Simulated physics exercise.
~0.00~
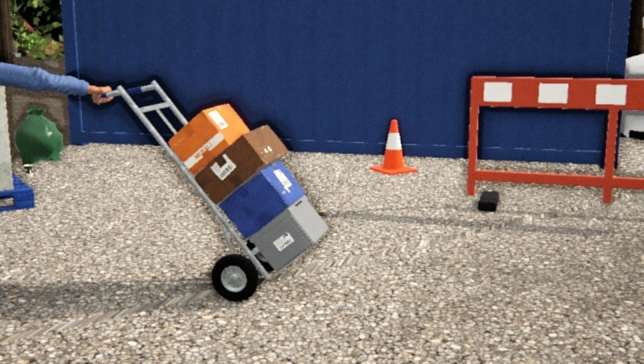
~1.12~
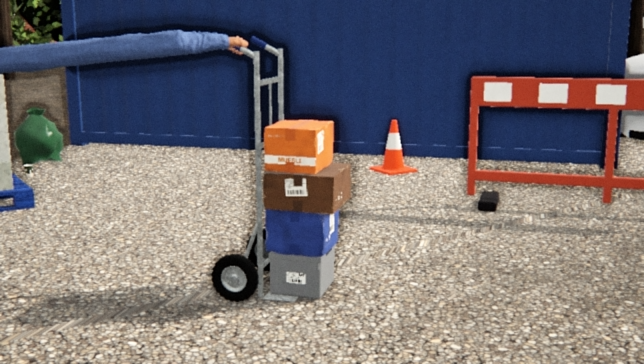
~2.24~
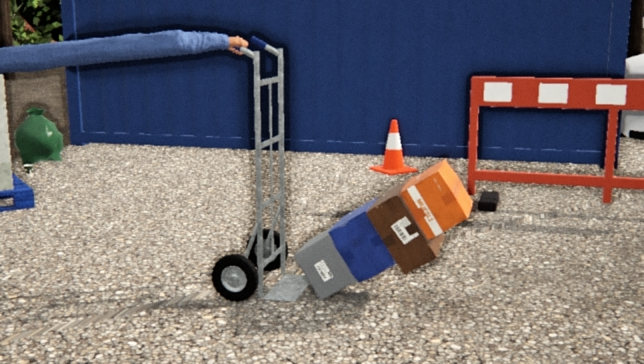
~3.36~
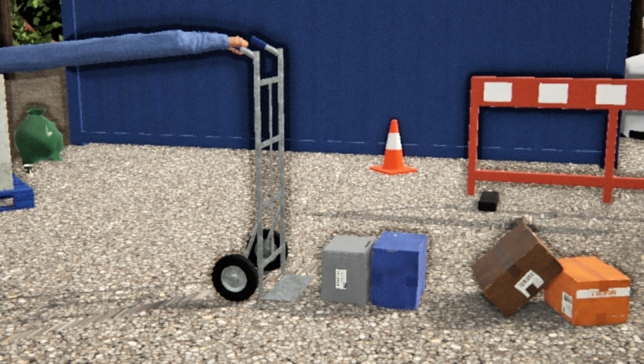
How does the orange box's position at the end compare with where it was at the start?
At the start the orange box is at the top of the stack on the tilted hand truck. By the end it is lying on the gravel well to the right, farther from the truck than the other boxes.
